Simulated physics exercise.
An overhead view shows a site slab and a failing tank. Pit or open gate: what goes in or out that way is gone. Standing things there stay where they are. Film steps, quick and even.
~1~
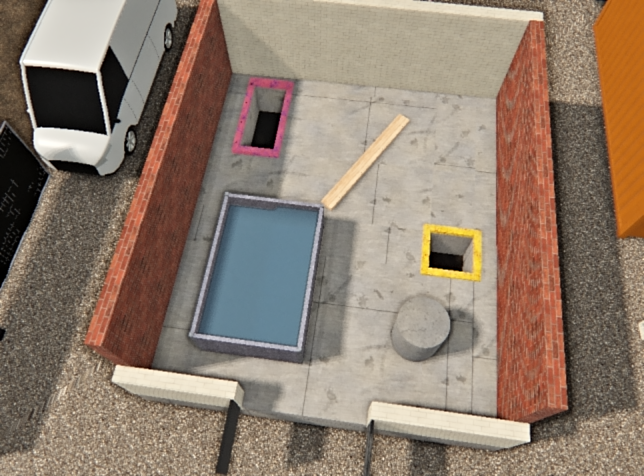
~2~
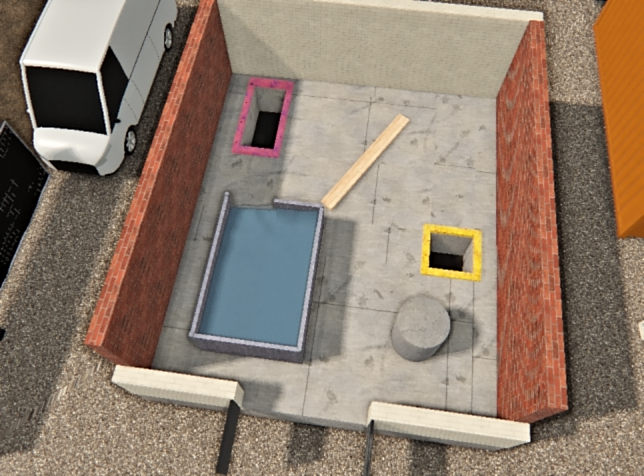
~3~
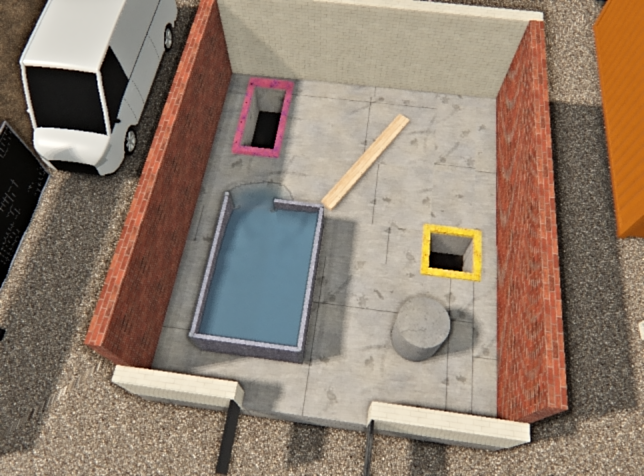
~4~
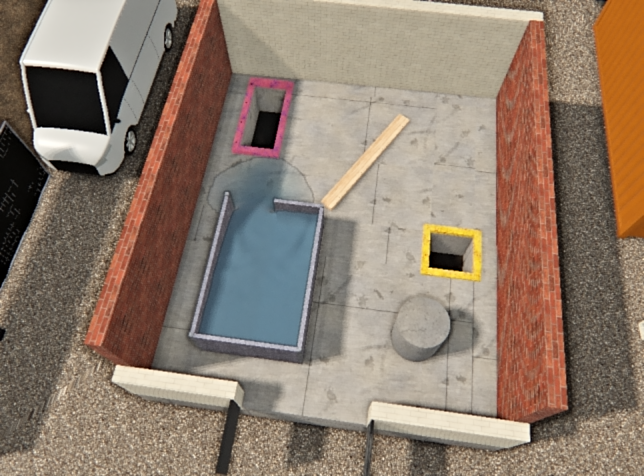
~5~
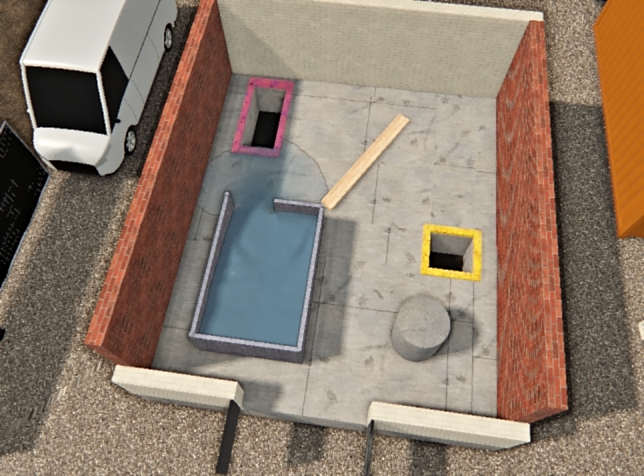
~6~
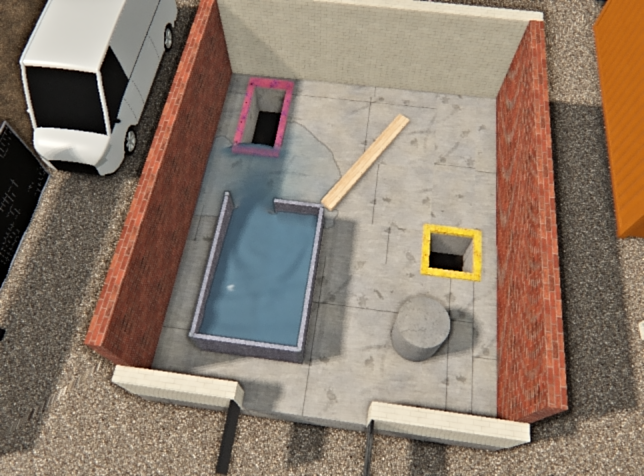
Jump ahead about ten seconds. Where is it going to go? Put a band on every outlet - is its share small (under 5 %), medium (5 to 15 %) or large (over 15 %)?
In the end, the gate has a small share, the pink pit has a large share, the yellow pit has a small share.
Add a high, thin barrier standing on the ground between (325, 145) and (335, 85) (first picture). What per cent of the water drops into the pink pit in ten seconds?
Pink: 40 %.
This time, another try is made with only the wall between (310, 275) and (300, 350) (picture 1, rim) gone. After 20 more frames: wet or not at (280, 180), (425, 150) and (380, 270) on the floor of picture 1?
First point spared, second point swamped, third point swamped.
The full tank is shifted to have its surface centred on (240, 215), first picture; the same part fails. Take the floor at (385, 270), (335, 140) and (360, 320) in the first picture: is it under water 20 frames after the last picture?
Spot one unwetted, spot two wetted, spot three unwetted.
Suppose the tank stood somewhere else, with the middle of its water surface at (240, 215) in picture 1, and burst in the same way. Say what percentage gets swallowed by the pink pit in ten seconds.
The pink pit ends up with 45 per cent.
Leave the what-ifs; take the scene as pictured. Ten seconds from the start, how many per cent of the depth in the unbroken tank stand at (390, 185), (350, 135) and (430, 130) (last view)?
First spot 4 %, second 10 %, third 2 %.
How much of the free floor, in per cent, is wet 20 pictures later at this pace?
It comes out near 40 percent.
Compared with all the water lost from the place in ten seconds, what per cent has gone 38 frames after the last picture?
It comes to around 80 per cent.
A moment on, water covers 25 % of the floor; the gate 0 %, the pink pit 4 %, the yellow pit 0 %.
Next, water covers 30 % of the floor; the gate 0 %, the pink pit 9 %, the yellow pit 0 %.
Then, water covers 40 % of the floor; the gate 0 %, the pink pit 17 %, the yellow pit 0 %.
Later, water covers 55 % of the floor; the gate 0 %, the pink pit 25 %, the yellow pit 0 %.
In the end, water covers 80 % of the floor; the gate 0 %, the pink pit 28 %, the yellow pit 3 %.
